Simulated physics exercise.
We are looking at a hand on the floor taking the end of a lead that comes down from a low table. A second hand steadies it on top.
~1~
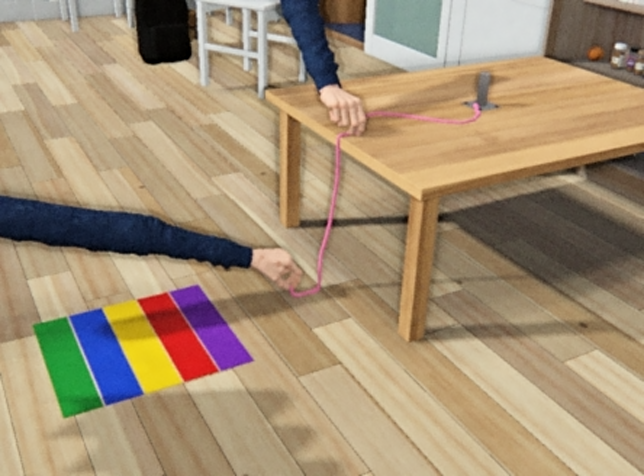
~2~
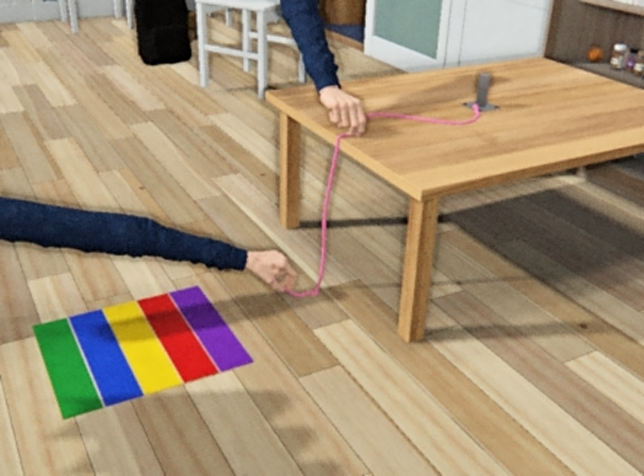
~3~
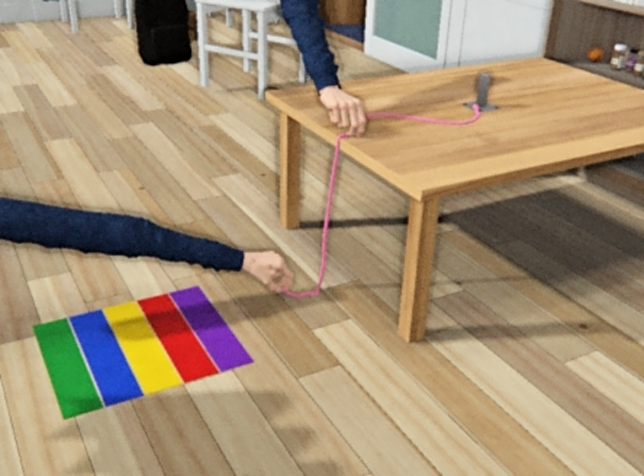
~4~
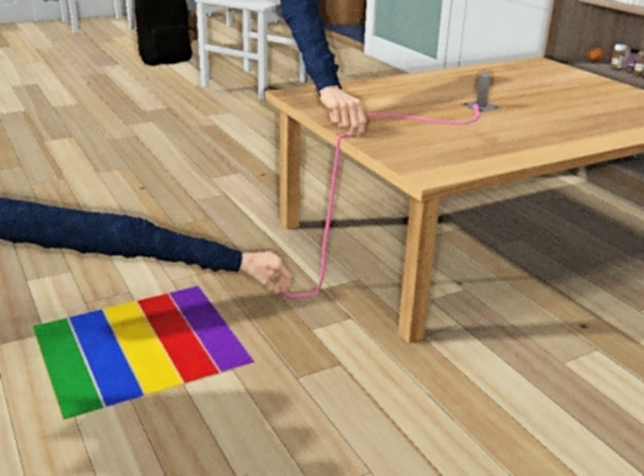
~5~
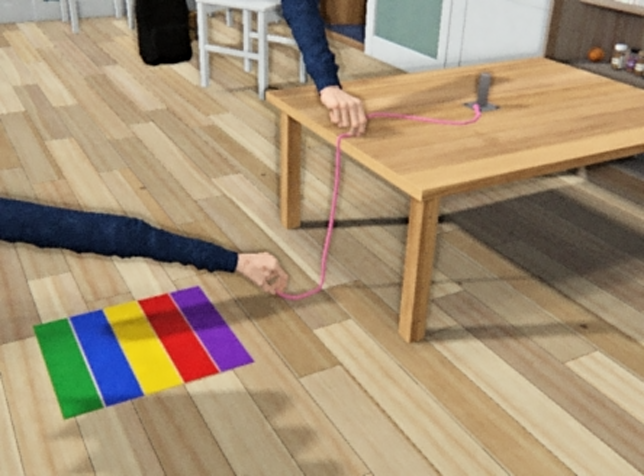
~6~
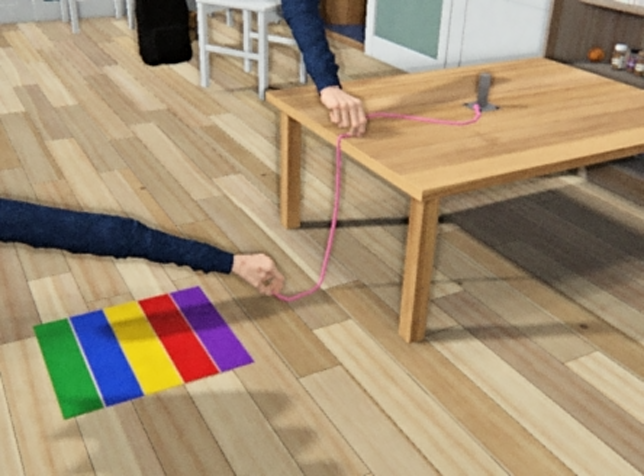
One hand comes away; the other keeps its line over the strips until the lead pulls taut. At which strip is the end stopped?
The end stops over the blue strip.
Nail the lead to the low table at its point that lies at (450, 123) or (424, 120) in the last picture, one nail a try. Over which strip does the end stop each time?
One after the other, yellow; yellow.
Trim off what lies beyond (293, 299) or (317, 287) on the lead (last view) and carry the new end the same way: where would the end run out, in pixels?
Near (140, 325) and (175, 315).
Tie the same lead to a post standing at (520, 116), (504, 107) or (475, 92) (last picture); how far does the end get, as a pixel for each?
Try by try, around (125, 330), (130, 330) and (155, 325).
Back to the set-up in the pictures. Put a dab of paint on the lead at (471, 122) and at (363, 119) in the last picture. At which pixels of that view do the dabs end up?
About (436, 115), and the other about (338, 135).
Soon after, end near (173, 318); over red.
After that, end near (129, 329); over yellow.
At the stop, end near (101, 337); over blue. It gets as far as the blue strip.
